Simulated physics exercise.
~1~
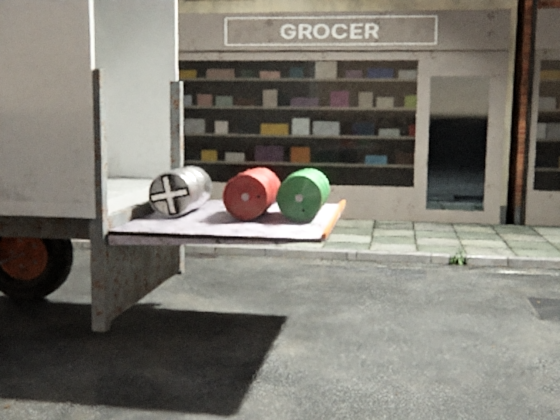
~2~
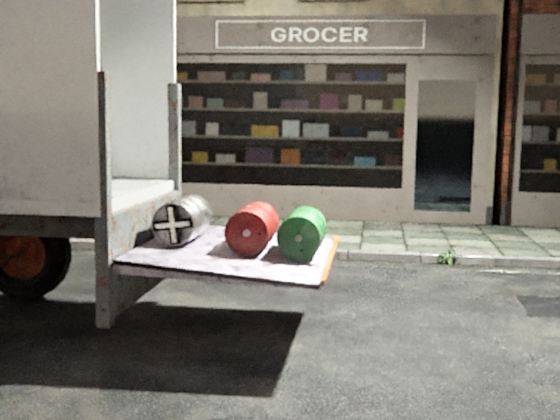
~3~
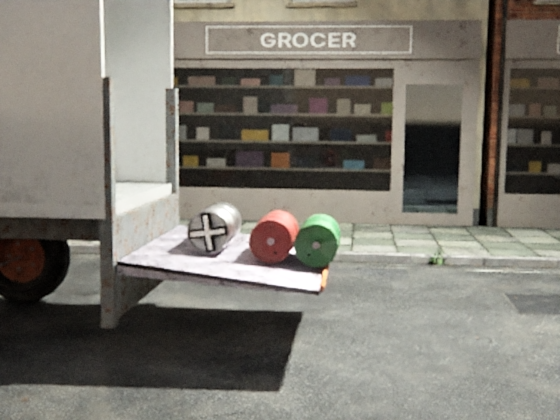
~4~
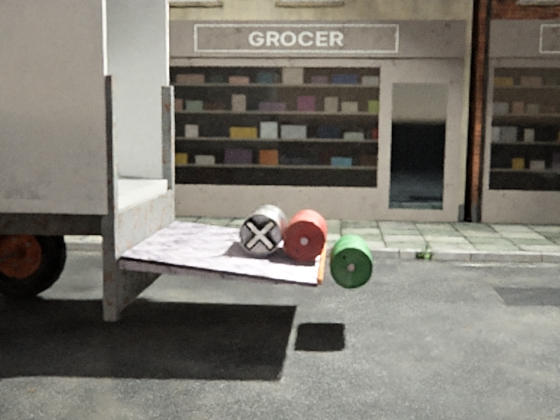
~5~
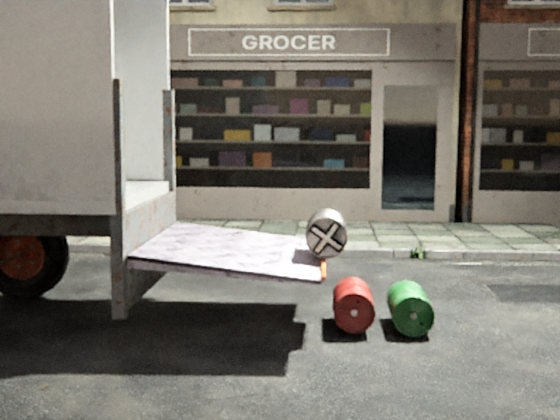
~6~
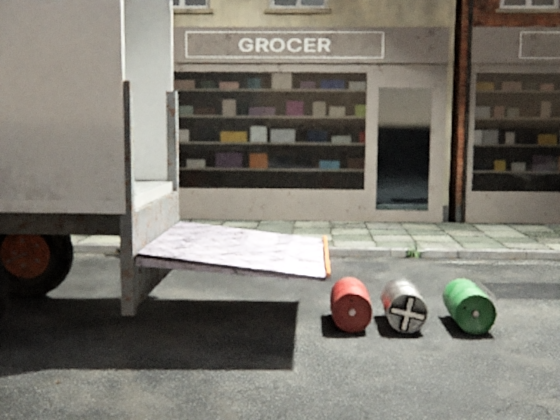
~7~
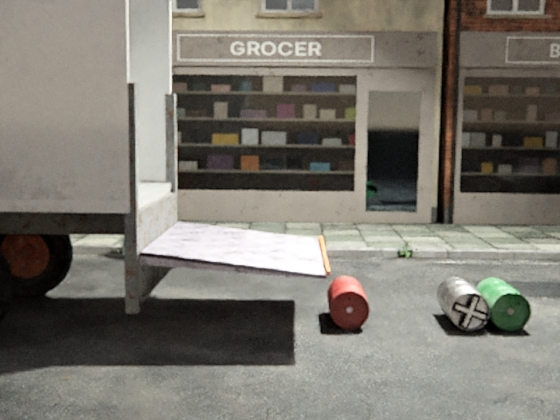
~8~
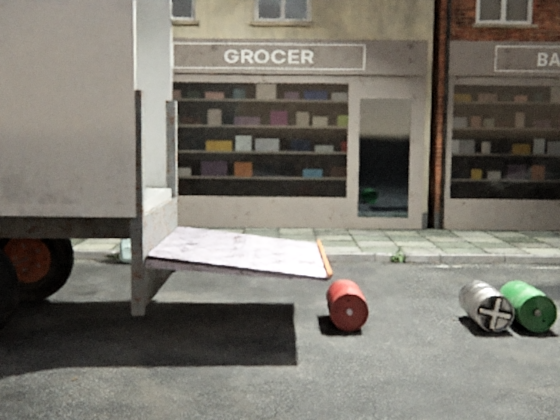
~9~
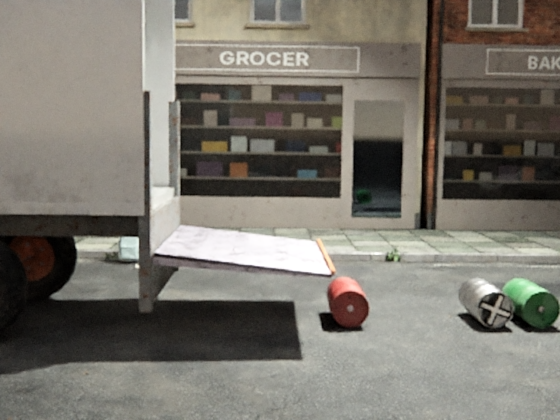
Three kegs, green, red and one marked with a white cross, rolled right along a lorry's lowered tail platform outside a grocer and dropped off its edge one after another, ending on the road with the red nearest the lorry and the crossed one beside the green.
